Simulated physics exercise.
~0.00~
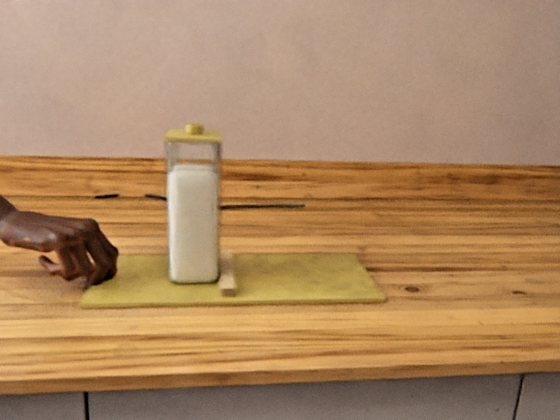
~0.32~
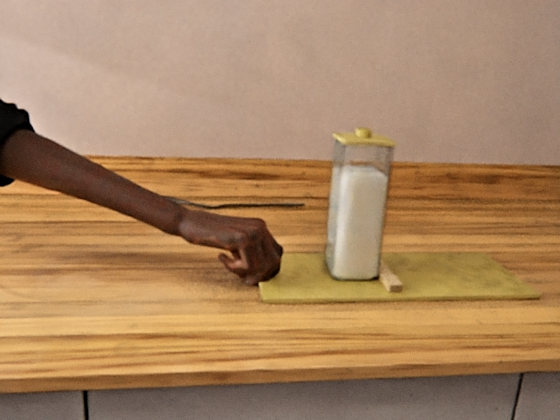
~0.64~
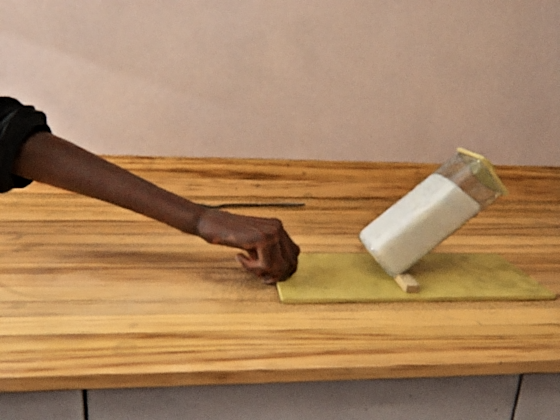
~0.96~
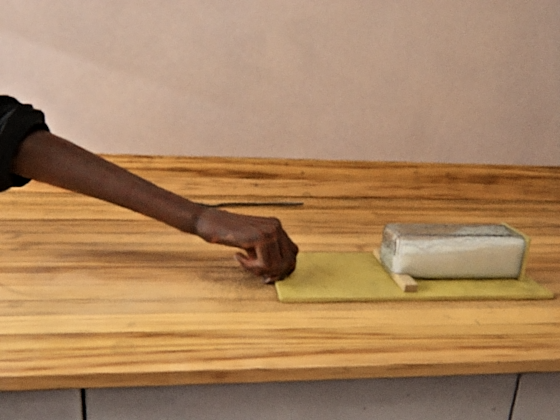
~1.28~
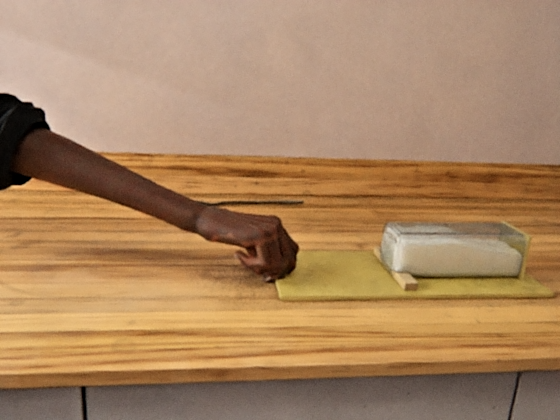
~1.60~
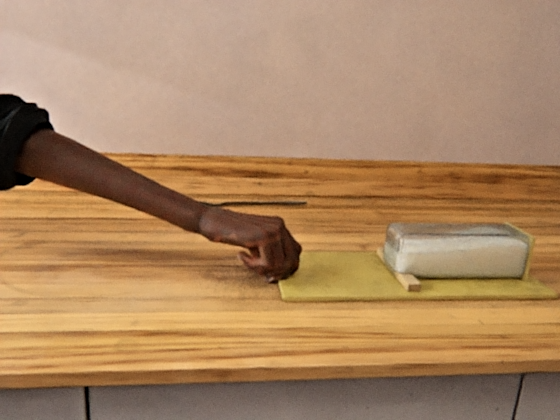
A clear canister of milk tips over rightward as a hand slides its green board right.
